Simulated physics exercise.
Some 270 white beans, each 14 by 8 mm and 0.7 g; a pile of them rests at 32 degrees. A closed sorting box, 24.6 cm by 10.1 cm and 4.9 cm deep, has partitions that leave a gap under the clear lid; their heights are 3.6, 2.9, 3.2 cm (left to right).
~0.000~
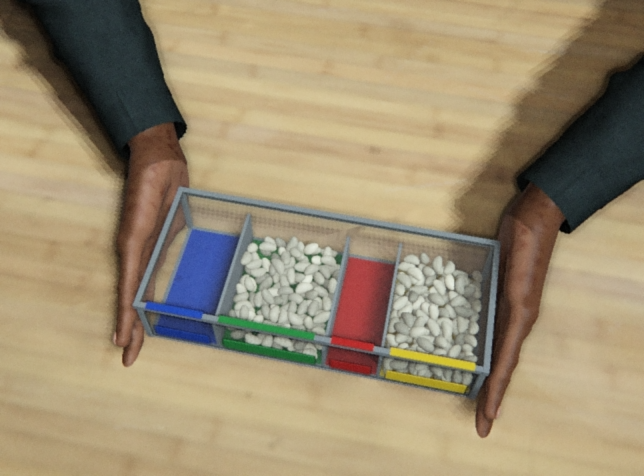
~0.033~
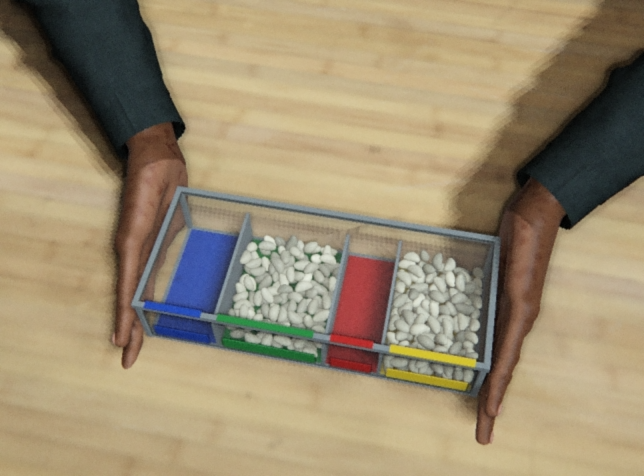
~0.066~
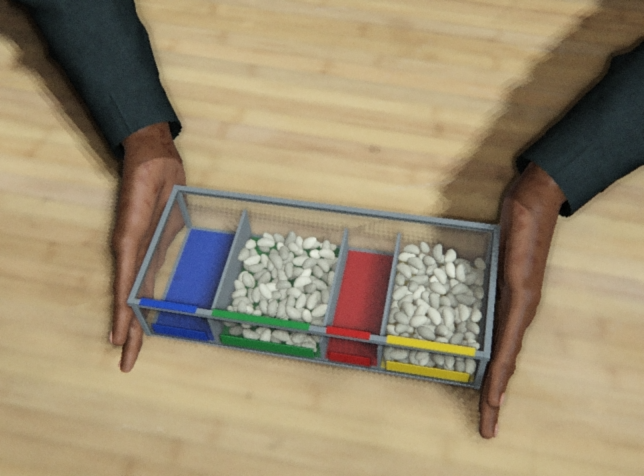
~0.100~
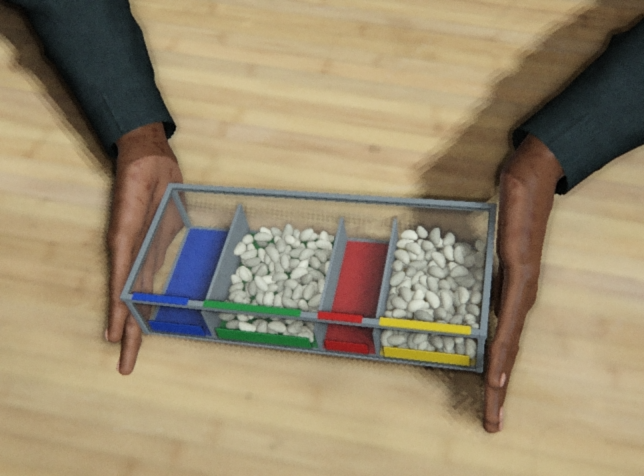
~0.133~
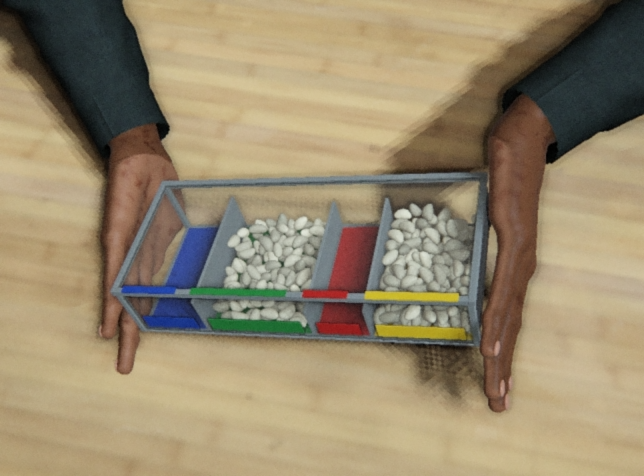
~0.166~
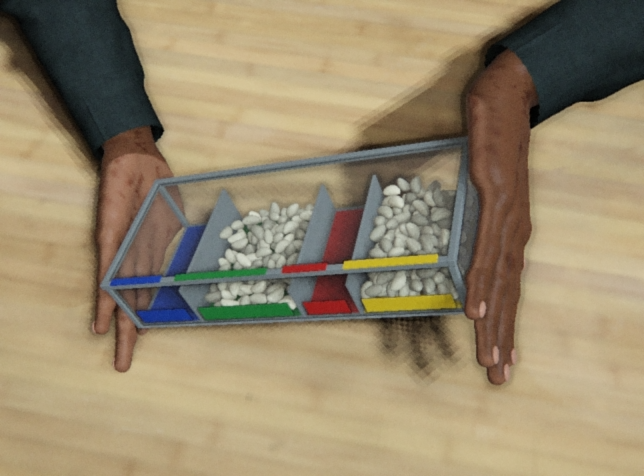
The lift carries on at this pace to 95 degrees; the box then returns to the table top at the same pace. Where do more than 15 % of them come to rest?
Red below, blue below, green above, yellow above.
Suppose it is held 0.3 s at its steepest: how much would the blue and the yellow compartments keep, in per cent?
In that case blue 15, yellow 40.
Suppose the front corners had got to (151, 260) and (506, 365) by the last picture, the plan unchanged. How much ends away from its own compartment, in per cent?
Then about 35 per cent.
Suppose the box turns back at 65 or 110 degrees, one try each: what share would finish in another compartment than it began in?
Some 15 and 30 per cent.
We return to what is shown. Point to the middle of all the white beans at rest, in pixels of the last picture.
Around (350, 293).
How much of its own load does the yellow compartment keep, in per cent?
About 80 per cent.
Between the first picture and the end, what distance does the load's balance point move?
Some 2.5 cm.
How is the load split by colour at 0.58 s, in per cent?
Red 5; blue 5; green 40; yellow 50.
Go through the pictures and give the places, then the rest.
Box tilt 0 degrees, front corners at (140, 303) and (483, 368); green 45 %, yellow 55 %, in the first frame.
Box tilt 1 degrees, front corners at (139, 303) and (484, 364), in the second frame.
Box tilt 4 degrees, front corners at (135, 300) and (483, 353), lowest corner left back, in the third frame.
Box tilt 9 degrees, front corners at (128, 295) and (480, 331), lowest corner left back, in the fourth frame.
Box tilt 17 degrees, front corners at (118, 289) and (469, 298), lowest corner left back, in the fifth frame.
Box tilt 24 degrees, front corners at (108, 284) and (449, 258), lowest corner left back; green 45 %, yellow 55 %. Its pace works out near 225 degrees a second, in the sixth frame.
After 0.58 s, tilt 93 degrees; red 5 %, blue 5 %, green 40 %, yellow 50 %.
After 0.85 s, tilt 38 degrees; red 5 %, blue 5 %, green 45 %, yellow 45 %.
After 1.23 s, tilt 0 degrees; red 5 %, blue 5 %, green 40 %, yellow 45 %.
At rest (1.7 s), red 5 %, blue 5 %, green 40 %, yellow 45 %.
